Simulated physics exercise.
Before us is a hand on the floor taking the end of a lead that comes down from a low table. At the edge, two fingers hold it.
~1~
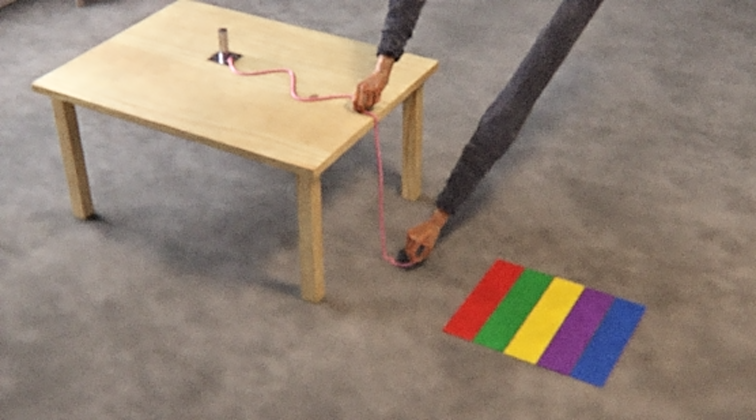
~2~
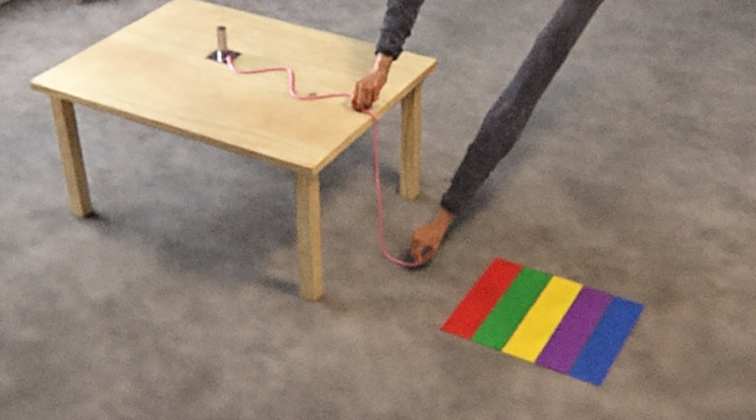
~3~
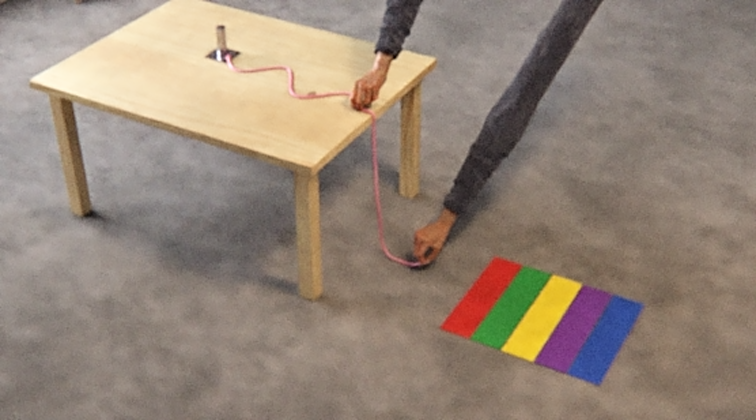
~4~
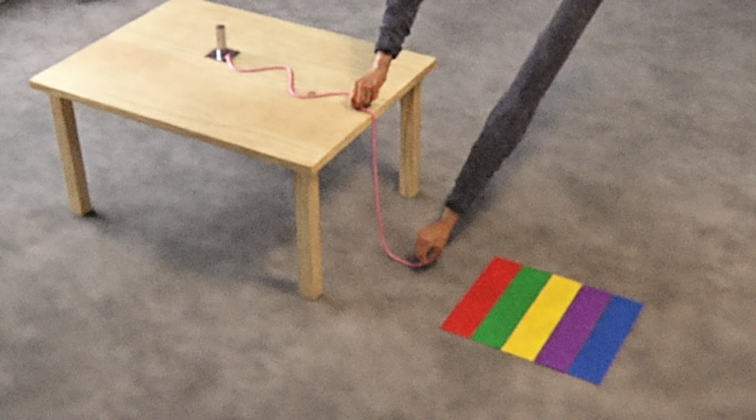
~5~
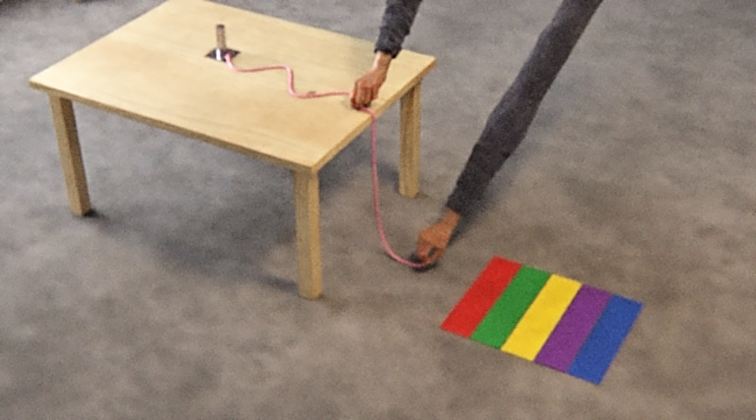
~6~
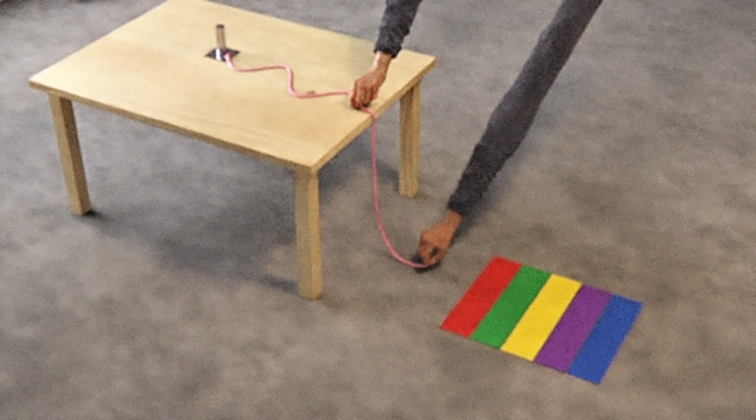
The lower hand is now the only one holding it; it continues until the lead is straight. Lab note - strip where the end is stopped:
Purple strip.
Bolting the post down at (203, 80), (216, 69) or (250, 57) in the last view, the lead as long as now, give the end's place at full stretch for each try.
It works out at around (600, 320), (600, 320) and (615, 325) for the three tries.
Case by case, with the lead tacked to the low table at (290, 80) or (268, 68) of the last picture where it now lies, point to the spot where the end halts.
Try by try: (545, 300), (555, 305).
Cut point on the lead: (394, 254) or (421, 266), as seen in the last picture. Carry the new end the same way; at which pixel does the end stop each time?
In order, roughly (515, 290) and (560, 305).
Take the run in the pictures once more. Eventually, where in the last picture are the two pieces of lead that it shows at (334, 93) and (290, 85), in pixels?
First: (373, 109). Second: (324, 90).
Soon after, end near (518, 292); over green.
Then, end near (556, 305); over yellow.
At full stretch, end near (579, 312); over purple. It gets as far as the purple strip.
